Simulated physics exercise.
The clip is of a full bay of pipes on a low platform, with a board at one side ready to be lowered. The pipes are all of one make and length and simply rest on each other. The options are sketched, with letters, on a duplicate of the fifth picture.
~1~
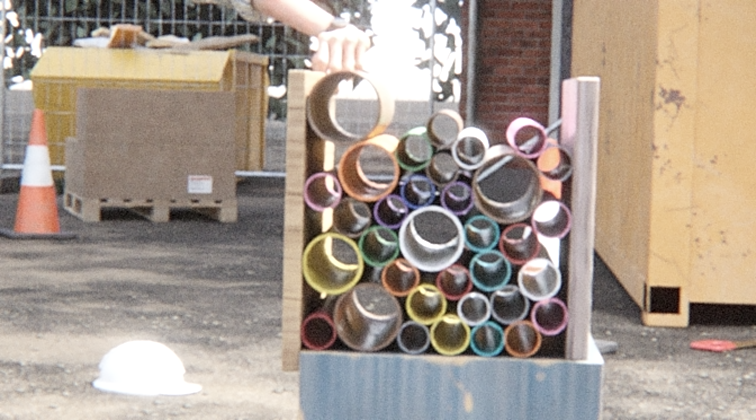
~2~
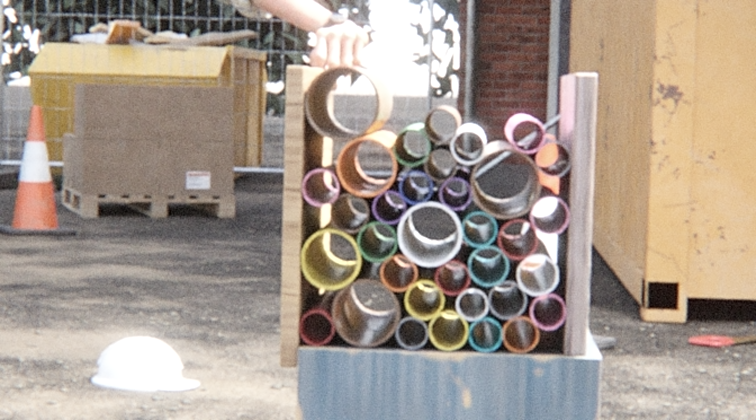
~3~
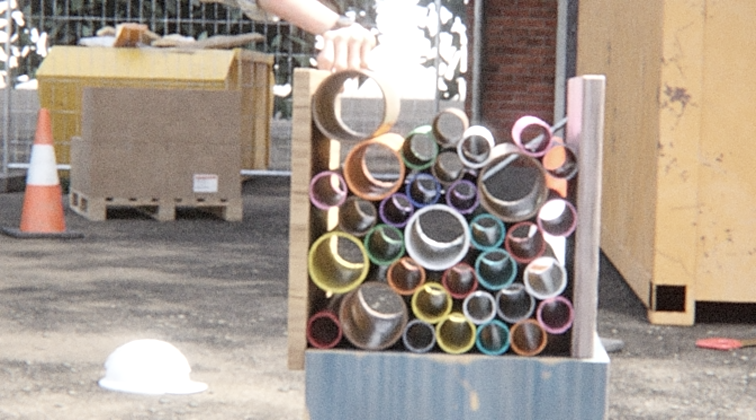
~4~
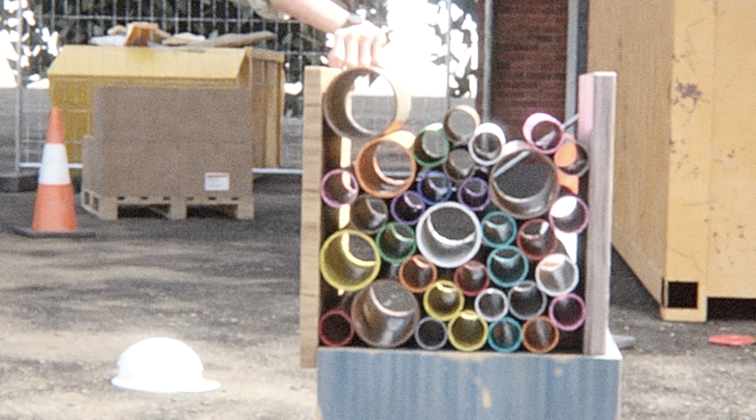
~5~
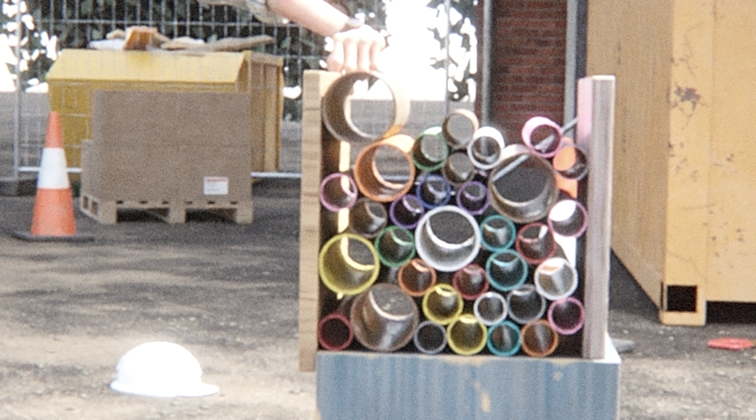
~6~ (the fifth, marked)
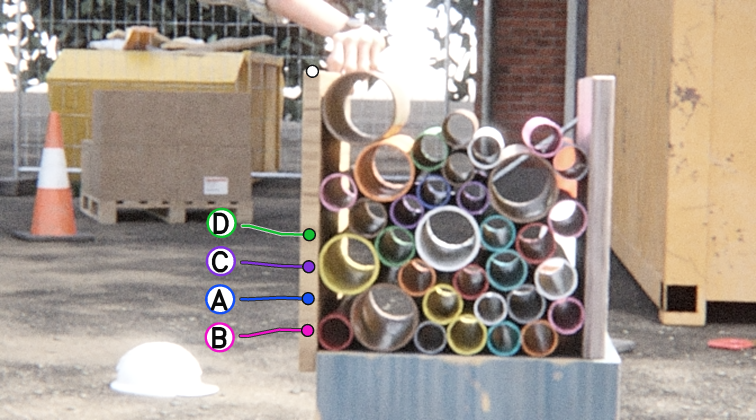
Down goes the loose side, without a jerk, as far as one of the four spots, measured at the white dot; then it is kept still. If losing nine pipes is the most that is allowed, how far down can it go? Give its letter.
The answer is mark A.
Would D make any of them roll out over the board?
Yes, at D.
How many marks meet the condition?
The number is three.
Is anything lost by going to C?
Yes.
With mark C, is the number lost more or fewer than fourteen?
At C, fewer than fourteen.
On the marked copy, A at (308, 299); B at (307, 331); C at (309, 267); D at (309, 234); the white dot at (312, 71).
Following A. Soon after the start, top of the board (320, 165).
Later, top of the board (318, 268).
In the end, top of the board (318, 298), two out over the board.
As for the rest, B ten out over the board; C two out over the board; D one out over the board.
